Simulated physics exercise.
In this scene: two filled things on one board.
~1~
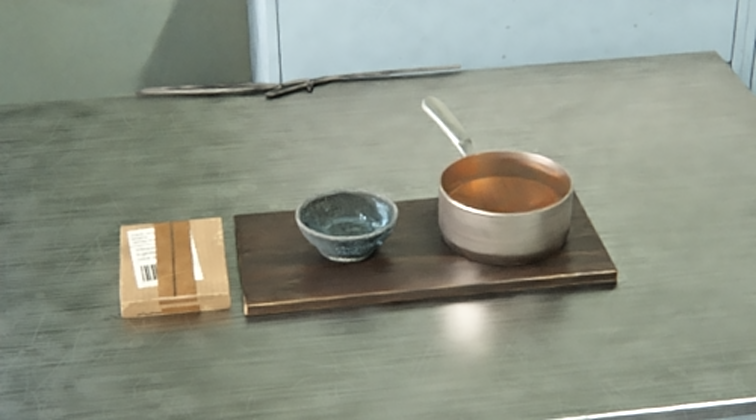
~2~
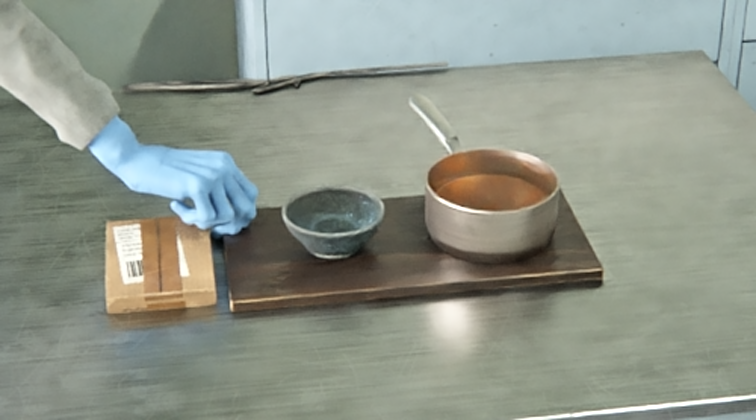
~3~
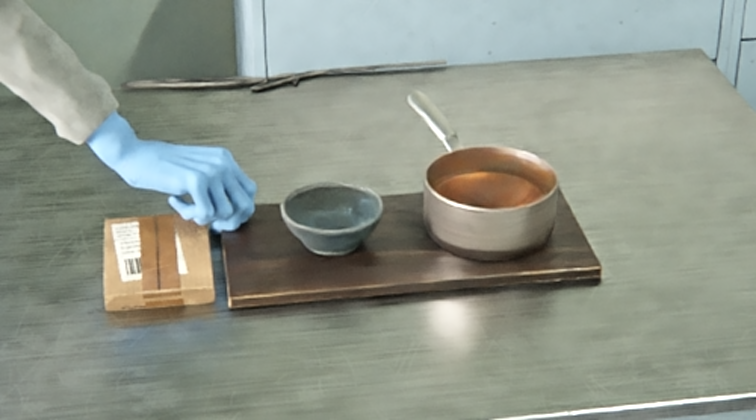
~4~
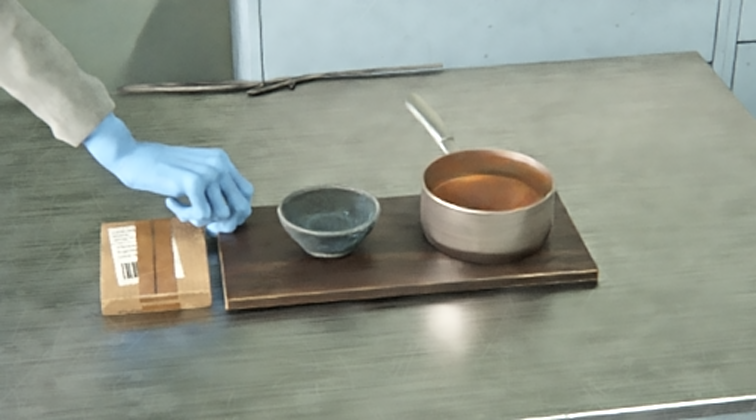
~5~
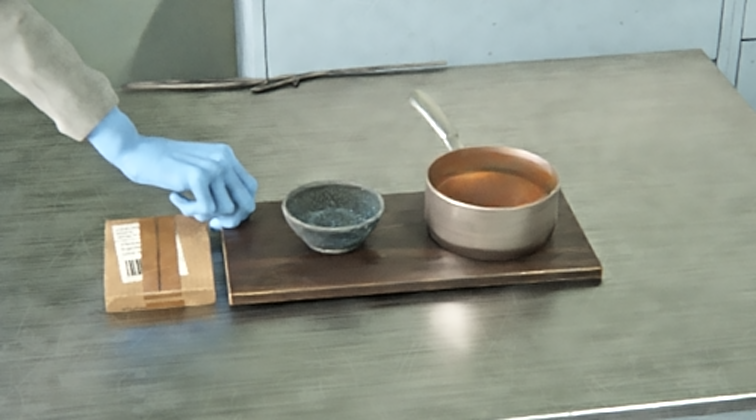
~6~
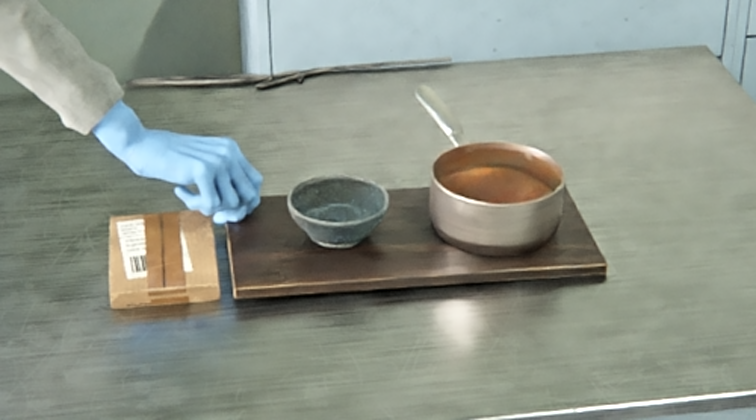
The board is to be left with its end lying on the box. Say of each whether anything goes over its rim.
I reckon the bowl keeps its contents while the saucepan keeps its contents.
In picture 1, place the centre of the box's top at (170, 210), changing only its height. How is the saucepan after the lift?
In that case: Wets the top.
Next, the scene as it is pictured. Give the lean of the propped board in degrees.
The tilt comes out at about 3°.
A moment on, the board slopes by about 2°; bowl, all is still inside; saucepan, all is still inside.
Further on, the board slopes by about 4°; bowl, all is still inside; saucepan, all is still inside.
When it is over, the board slopes by about 3°, resting on the box; bowl, all is still inside; saucepan, all is still inside.
